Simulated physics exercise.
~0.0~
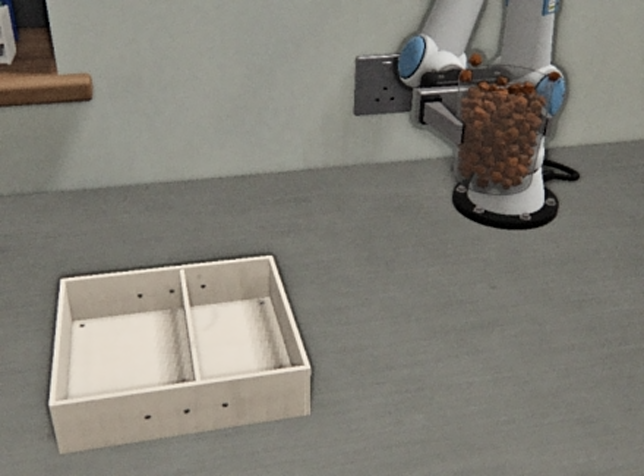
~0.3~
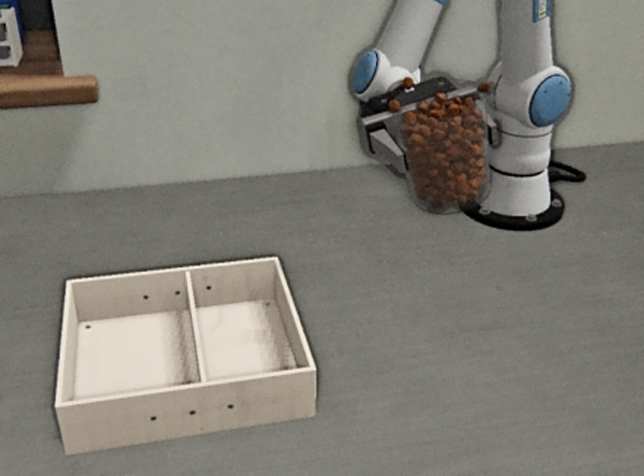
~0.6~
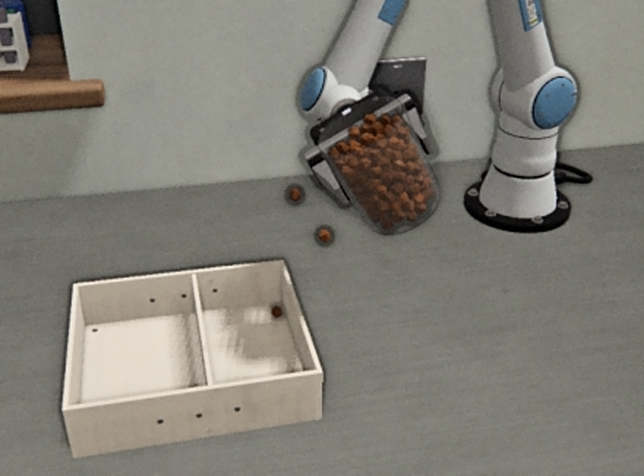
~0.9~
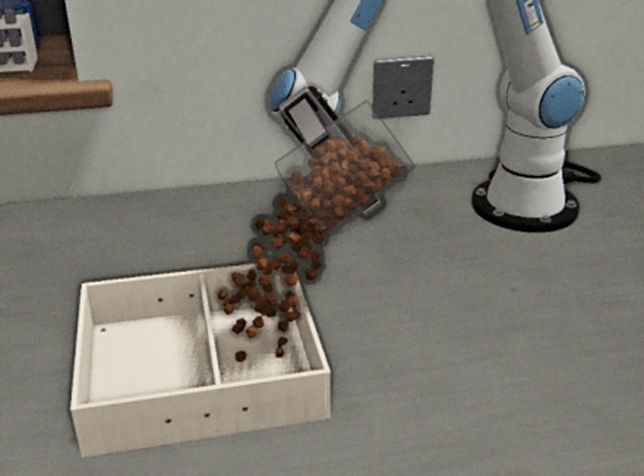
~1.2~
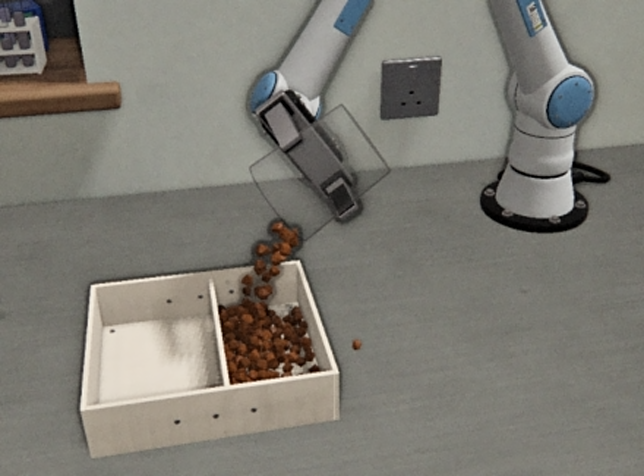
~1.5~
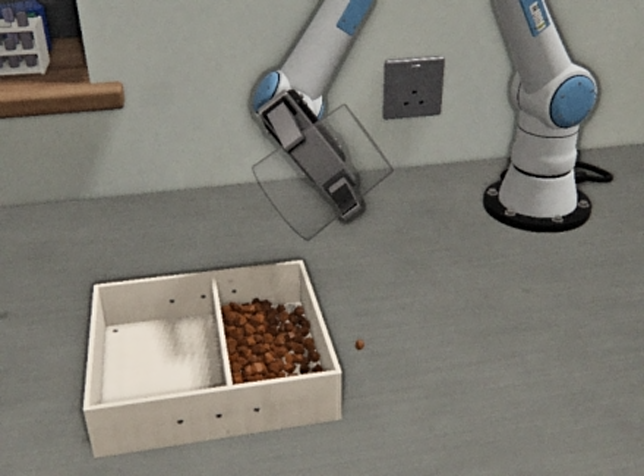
The video shows a robot arm carrying a clear cup of brown pellets leftward over a gray surface and tipping it, pouring them into the right compartment of a divided box until the cup is empty, while the left compartment stays empty and a stray pellet rests outside.
